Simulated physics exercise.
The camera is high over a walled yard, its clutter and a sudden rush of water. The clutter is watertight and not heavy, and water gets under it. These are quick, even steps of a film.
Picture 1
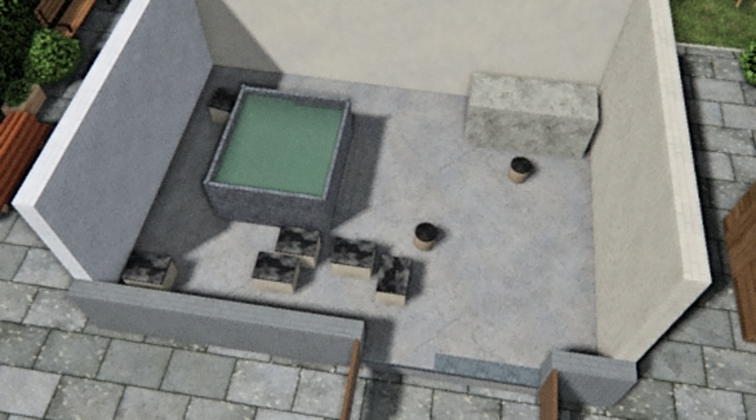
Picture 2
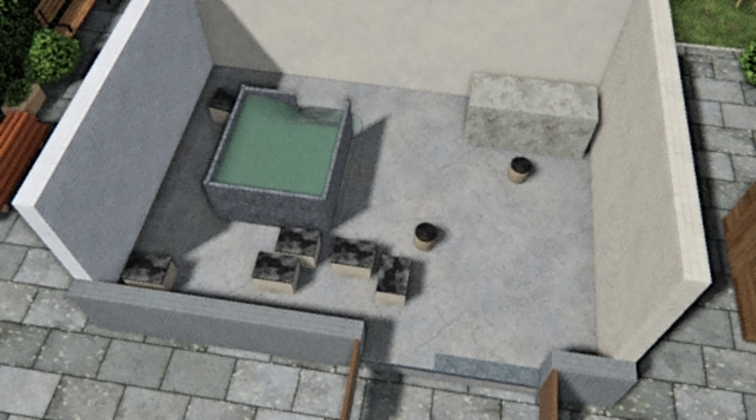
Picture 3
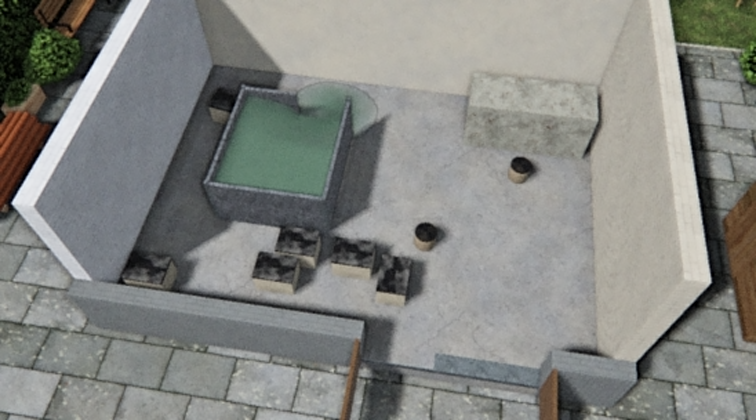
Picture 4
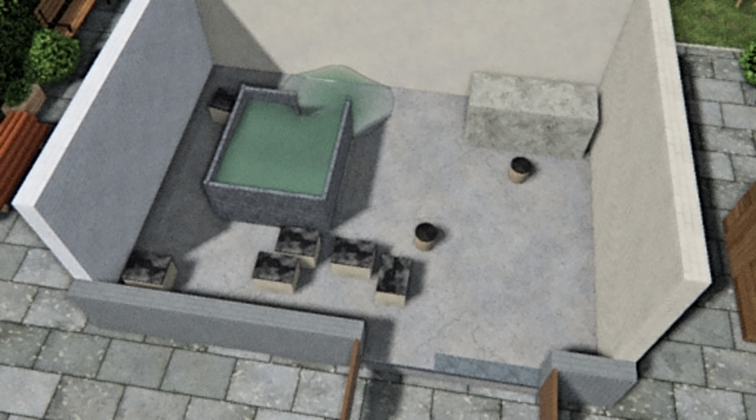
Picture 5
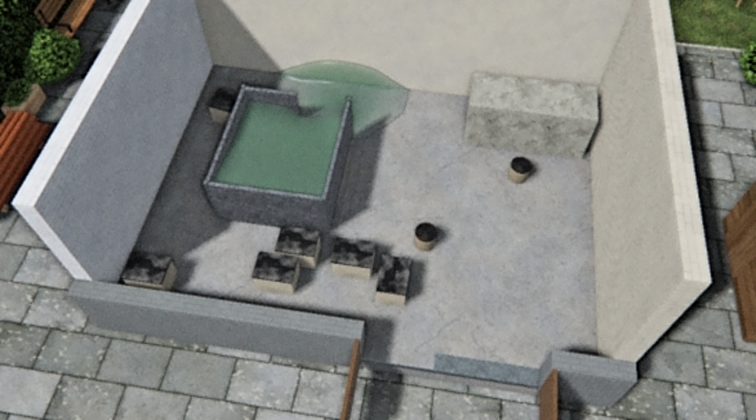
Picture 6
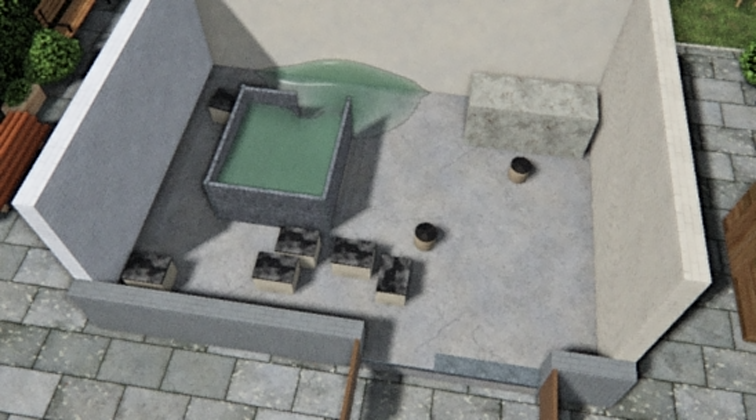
Green water poured through a gap in the back rim of a raised square tank and spread over the floor along the back wall, mostly rightward, while the blocks and small pots stayed put.
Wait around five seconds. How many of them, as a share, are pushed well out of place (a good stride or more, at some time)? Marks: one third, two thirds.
It is one to two thirds.
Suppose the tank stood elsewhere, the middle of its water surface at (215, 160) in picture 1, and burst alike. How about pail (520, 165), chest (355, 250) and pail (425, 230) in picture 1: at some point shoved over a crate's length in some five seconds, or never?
In turn: No, under that, swept aside.
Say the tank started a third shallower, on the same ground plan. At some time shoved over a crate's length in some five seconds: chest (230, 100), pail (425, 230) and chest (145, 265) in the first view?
One after the other: Pushed that far, shifted that much, less than that.
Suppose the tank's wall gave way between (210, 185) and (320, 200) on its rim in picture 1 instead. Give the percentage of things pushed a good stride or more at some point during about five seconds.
Close to 100 %.
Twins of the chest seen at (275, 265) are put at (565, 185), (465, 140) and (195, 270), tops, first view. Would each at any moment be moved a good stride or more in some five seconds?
In turn: That far or more, yes, moved that far.
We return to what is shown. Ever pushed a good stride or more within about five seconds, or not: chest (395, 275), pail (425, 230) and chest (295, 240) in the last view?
As listed: Moved that far, swept aside, no.
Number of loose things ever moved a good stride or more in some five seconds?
I count 5.
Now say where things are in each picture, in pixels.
A chest at (297, 240) rests on the ground; a chest at (146, 267), on the bottom; 0 of 8 have shifted, in the first frame.
A chest at (297, 240), on the bottom; a chest at (146, 267) rests on the ground; 0 of 8 have shifted, in the second frame.
A chest at (297, 240) rests on the ground; a chest at (146, 267), on the bottom; 0 of 8 have shifted, in the third frame.
A chest at (297, 240) rests on the ground; a chest at (146, 267), on the bottom; 0 of 8 have shifted, in the fourth frame.
A chest at (297, 240), on the bottom; a chest at (146, 267), on the bottom; 0 of 8 have shifted, in the fifth frame.
A chest at (297, 240) rests on the ground; a chest at (146, 267), on the bottom; 0 of 8 have shifted, in the sixth frame.
A moment on, 0 of 8 are well off their spots; 0 afloat.
Next, 1 of 8 are well off their spots; 0 afloat.
Later, 2 of 8 are well off their spots; 2 afloat.
In the end, 5 of 8 are well off their spots, and 5 have been at some point; 3 afloat.
